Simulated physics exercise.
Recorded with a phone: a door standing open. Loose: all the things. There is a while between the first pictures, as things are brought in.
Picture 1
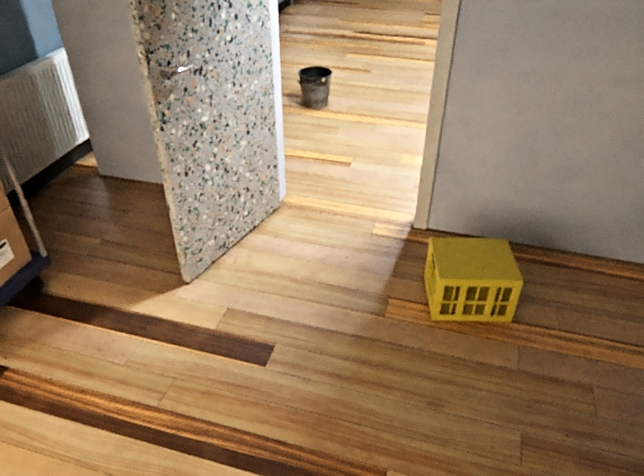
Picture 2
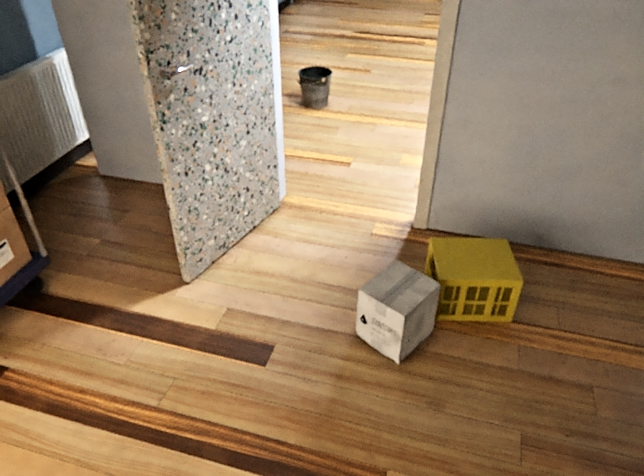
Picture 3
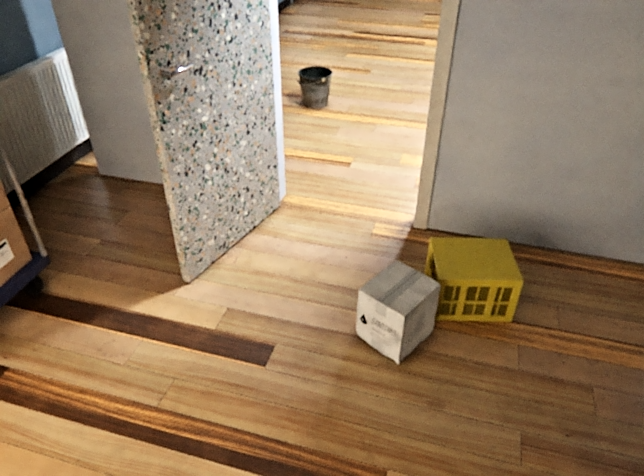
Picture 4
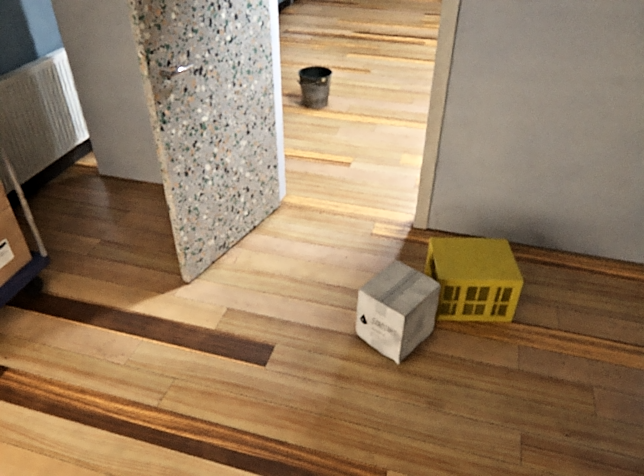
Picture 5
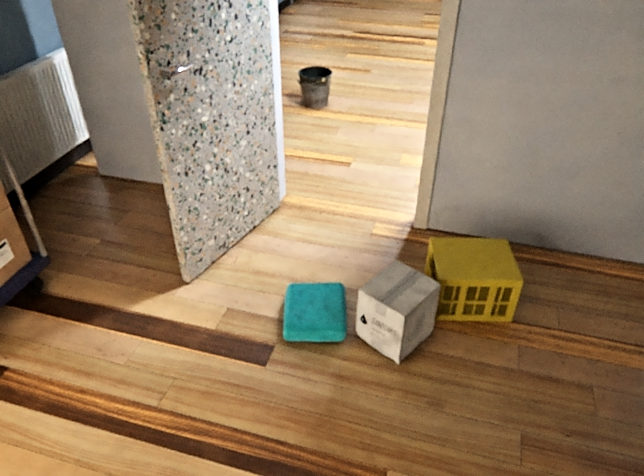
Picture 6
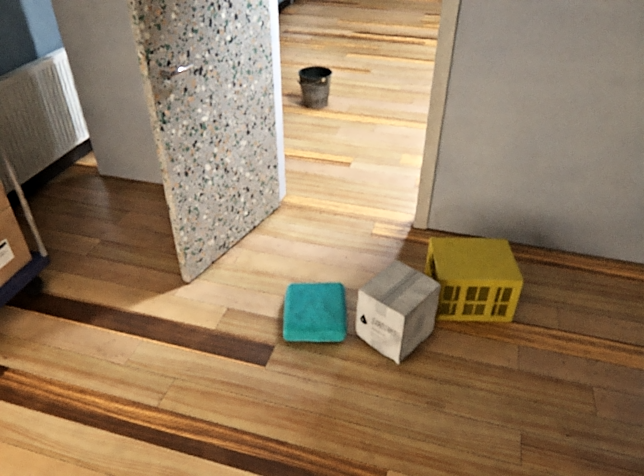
A white box appears on the wooden floor beside a yellow crate, and later a turquoise cushion appears to the left of the box, while the speckled door stands wide open and still, with a dark bucket beyond it.
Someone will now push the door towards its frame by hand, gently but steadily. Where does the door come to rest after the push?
It touches the doorframe.
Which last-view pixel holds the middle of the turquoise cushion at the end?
It finishes at around (340, 312).
Then, 1.00 s past the last view, door at 67°; turquoise cushion displaced a little near (319, 311).
Then, 1.50 s past the last view, door at 42°; turquoise cushion displaced a little near (340, 312); white box displaced a little.
Finally, door at 0°; all 3 still in place. Final places as the last picture's camera would see them, turquoise cushion near (340, 312).
